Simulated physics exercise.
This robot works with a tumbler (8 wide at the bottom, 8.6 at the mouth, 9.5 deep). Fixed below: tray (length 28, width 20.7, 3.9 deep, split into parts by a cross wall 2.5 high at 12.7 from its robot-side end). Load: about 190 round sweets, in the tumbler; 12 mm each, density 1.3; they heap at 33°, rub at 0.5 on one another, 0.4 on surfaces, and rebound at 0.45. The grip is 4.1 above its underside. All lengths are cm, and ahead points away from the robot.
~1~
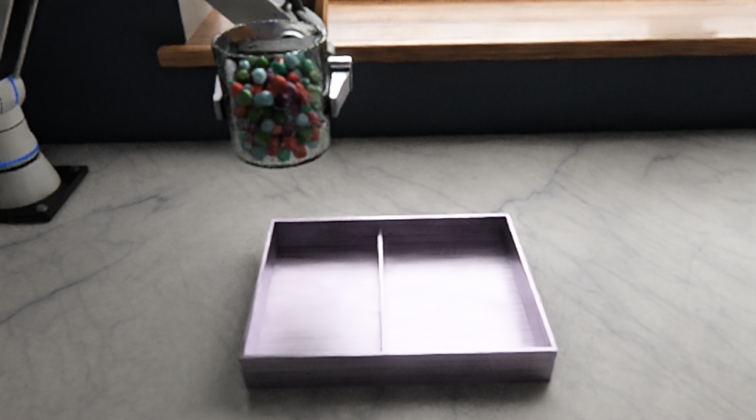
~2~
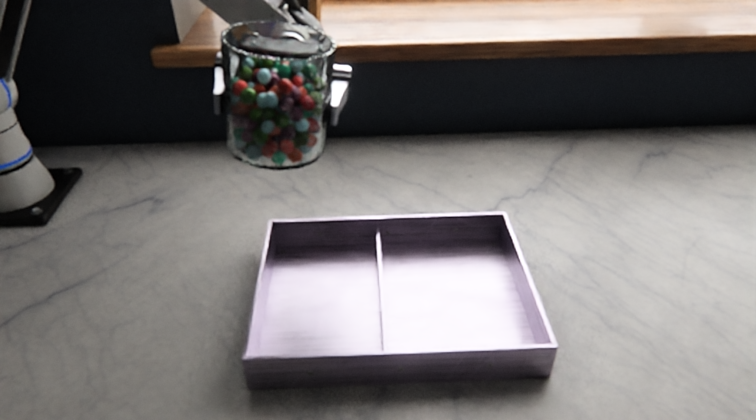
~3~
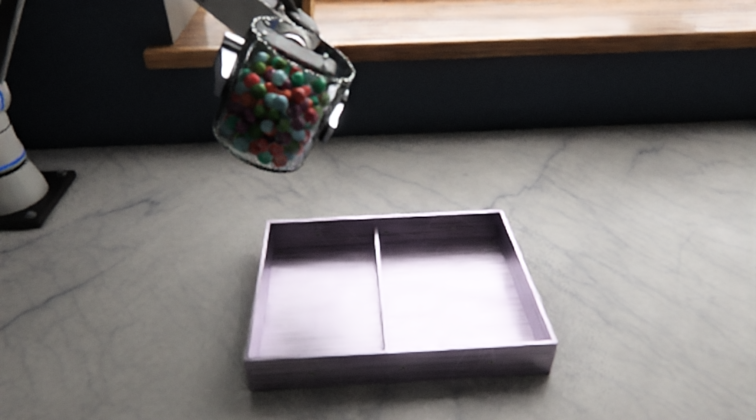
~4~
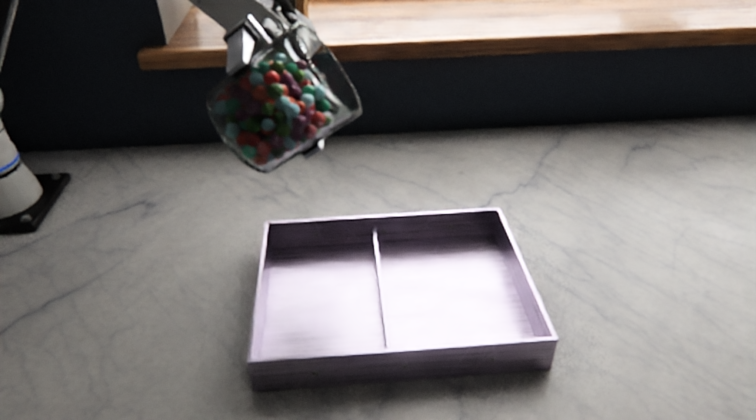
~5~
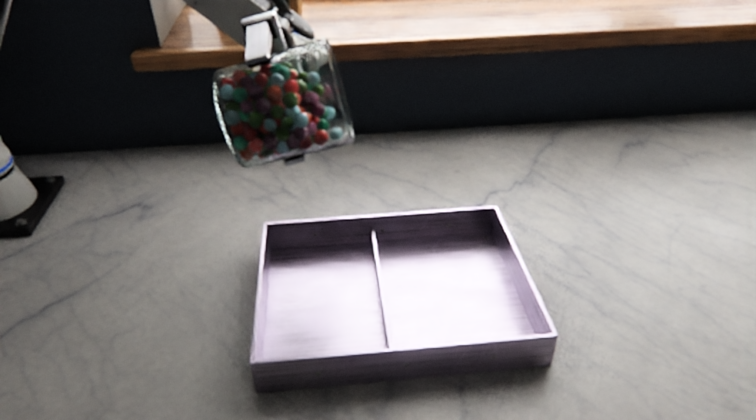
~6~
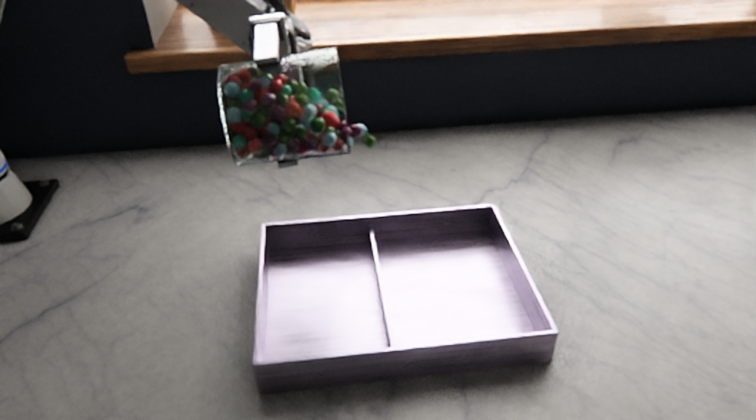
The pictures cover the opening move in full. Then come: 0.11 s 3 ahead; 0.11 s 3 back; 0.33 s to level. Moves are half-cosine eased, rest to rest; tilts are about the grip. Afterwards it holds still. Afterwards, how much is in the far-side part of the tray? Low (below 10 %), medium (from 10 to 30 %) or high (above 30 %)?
A high share, above 30 %, ends in the far-side part of the tray.
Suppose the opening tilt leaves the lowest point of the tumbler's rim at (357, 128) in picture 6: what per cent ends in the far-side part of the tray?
About 15 per cent.
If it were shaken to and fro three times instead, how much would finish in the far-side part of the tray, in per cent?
Then about 65 per cent.
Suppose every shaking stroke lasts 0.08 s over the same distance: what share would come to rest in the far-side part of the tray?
In that case some 55 per cent.
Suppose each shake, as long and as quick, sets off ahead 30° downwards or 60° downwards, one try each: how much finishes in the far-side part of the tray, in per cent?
About 25 and 10 per cent.
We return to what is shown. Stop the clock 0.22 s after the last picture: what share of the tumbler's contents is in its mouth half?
About 70 per cent.
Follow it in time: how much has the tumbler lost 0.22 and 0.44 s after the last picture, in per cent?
About 20, 40.
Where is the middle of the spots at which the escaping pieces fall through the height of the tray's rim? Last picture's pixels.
Around (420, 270).
Then, 0.22 s after the last picture, tilted 86° forward, highest piece 25 above the table; 151 in the tumbler, 3 in the far-side part, 39 in flight or on a rim.
Then, 0.44 s after the last picture, tilted 22° forward, highest piece 29 above the table; 112 in the tumbler, 69 in the far-side part, 5 in the robot-side part, 7 in flight or on a rim.
Then, 0.75 s after the last picture, level, highest piece 25 above the table; 112 in the tumbler, 75 in the far-side part, 6 in the robot-side part.
Then, 1.80 s after the last picture, level, highest piece 25 above the table; 112 in the tumbler, 75 in the far-side part, 6 in the robot-side part.
Final count, 112 in the tumbler, 75 in the far-side part, 6 in the robot-side part. That is 39 % in the far-side part of the tray.
